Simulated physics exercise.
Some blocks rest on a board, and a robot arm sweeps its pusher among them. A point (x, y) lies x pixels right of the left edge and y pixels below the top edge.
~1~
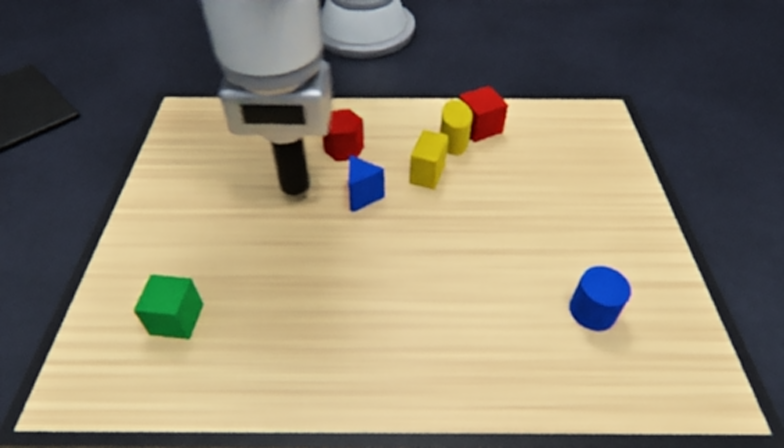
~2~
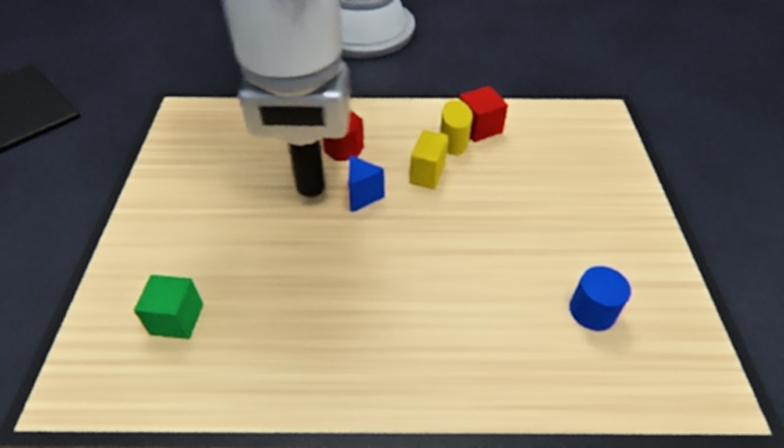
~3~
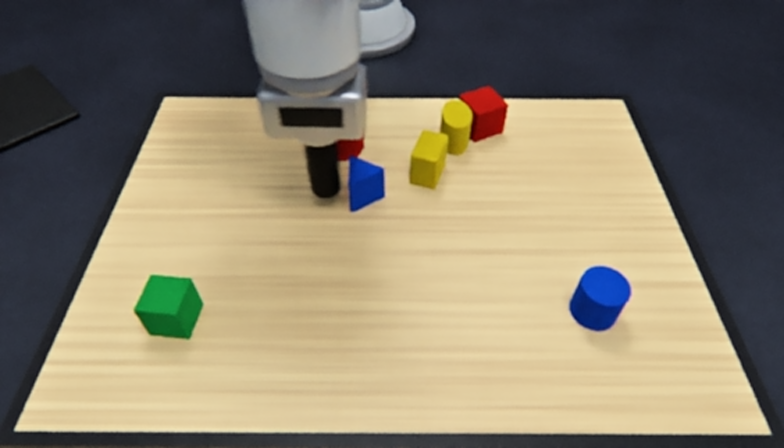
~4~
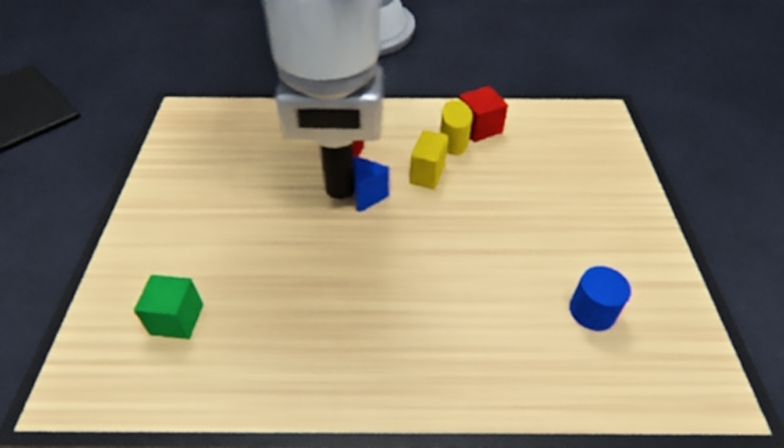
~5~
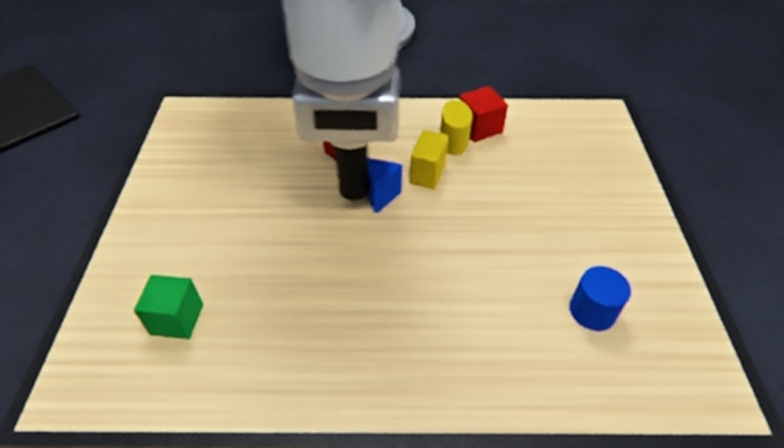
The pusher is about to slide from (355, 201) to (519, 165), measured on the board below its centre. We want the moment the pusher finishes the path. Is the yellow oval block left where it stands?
No, it doesn't check out.
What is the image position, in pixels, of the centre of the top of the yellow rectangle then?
About (494, 118).
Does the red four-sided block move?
I'd say yes.
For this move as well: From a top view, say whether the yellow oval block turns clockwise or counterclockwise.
Viewed from the top, it goes anticlockwise.
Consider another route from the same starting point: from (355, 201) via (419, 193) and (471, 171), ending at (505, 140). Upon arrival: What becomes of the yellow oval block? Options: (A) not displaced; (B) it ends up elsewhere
Option B.
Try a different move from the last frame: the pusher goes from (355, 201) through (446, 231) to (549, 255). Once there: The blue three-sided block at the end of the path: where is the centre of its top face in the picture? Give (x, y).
In the picture, that point is around (411, 170).
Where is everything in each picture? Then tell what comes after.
The first picture shows lower end of the pusher at (295, 185), tops of blocks, blue three-sided block at (361, 169), yellow rectangle at (430, 145), yellow oval block at (457, 113), red four-sided block at (484, 100).
The second picture shows pusher at (311, 187), blocks as before.
The third picture shows pusher at (326, 188), blocks as before.
The fourth picture shows pusher at (341, 189), blue three-sided block at (367, 169).
The fifth picture shows pusher at (354, 190), blue three-sided block at (381, 168), yellow rectangle at (430, 145), yellow oval block at (457, 113), red four-sided block at (484, 100).
On the path given first. One third of the way, pusher at (415, 178); blue three-sided block at (444, 160); yellow rectangle at (445, 137); yellow oval block at (458, 111).
Two thirds of the way, pusher at (470, 165); blue three-sided block at (497, 159), turned 60° clockwise; yellow rectangle at (479, 124), turned 40° anticlockwise; yellow oval block at (458, 102), turned 65° anticlockwise; red four-sided block at (491, 94).
At the end, pusher at (522, 154); blue three-sided block at (512, 160), turned 90° clockwise; yellow rectangle at (494, 118), turned 95° anticlockwise; yellow oval block at (457, 100), turned 70° anticlockwise; red four-sided block at (491, 94).
